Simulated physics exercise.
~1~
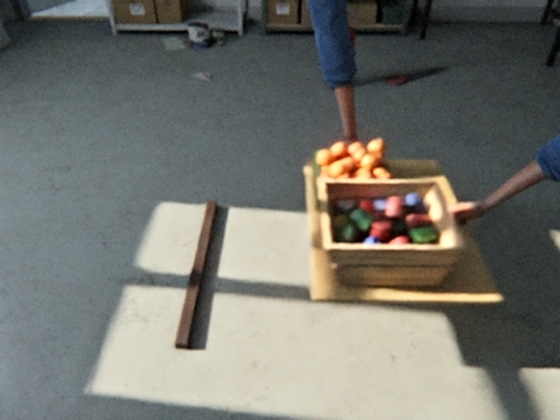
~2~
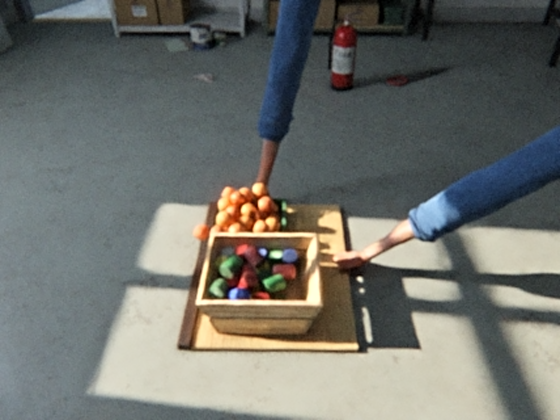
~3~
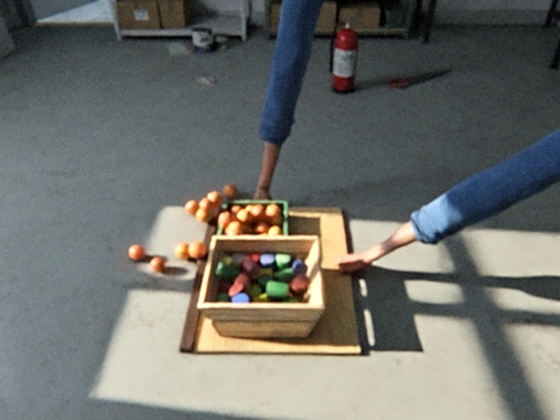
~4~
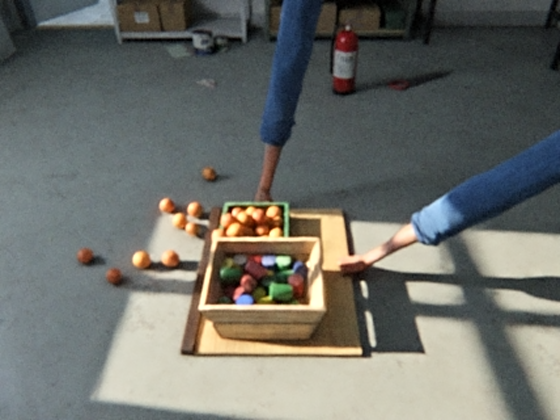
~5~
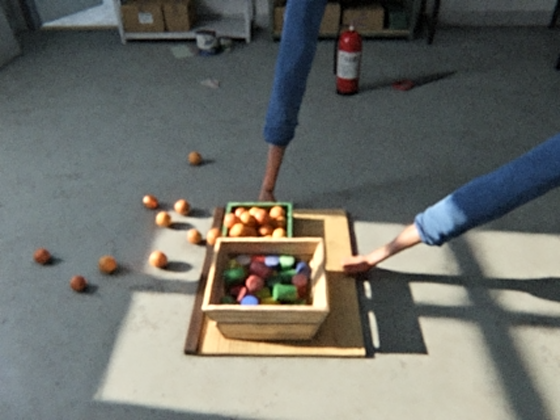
At first, two hands hold a tan board carrying a wooden crate of small colourful pieces in front of a green crate heaped with oranges, to the right of a dark strip of wood on a grey floor. The hands slide the board left until it meets the strip and stops. The heaped oranges spill over the green crate's left side, dropping to the floor beyond the strip. They roll farther left and spread apart while the hands stay on the board. Finally, several oranges lie scattered across the floor, many remain in the green crate, and the wooden crate keeps its pieces.
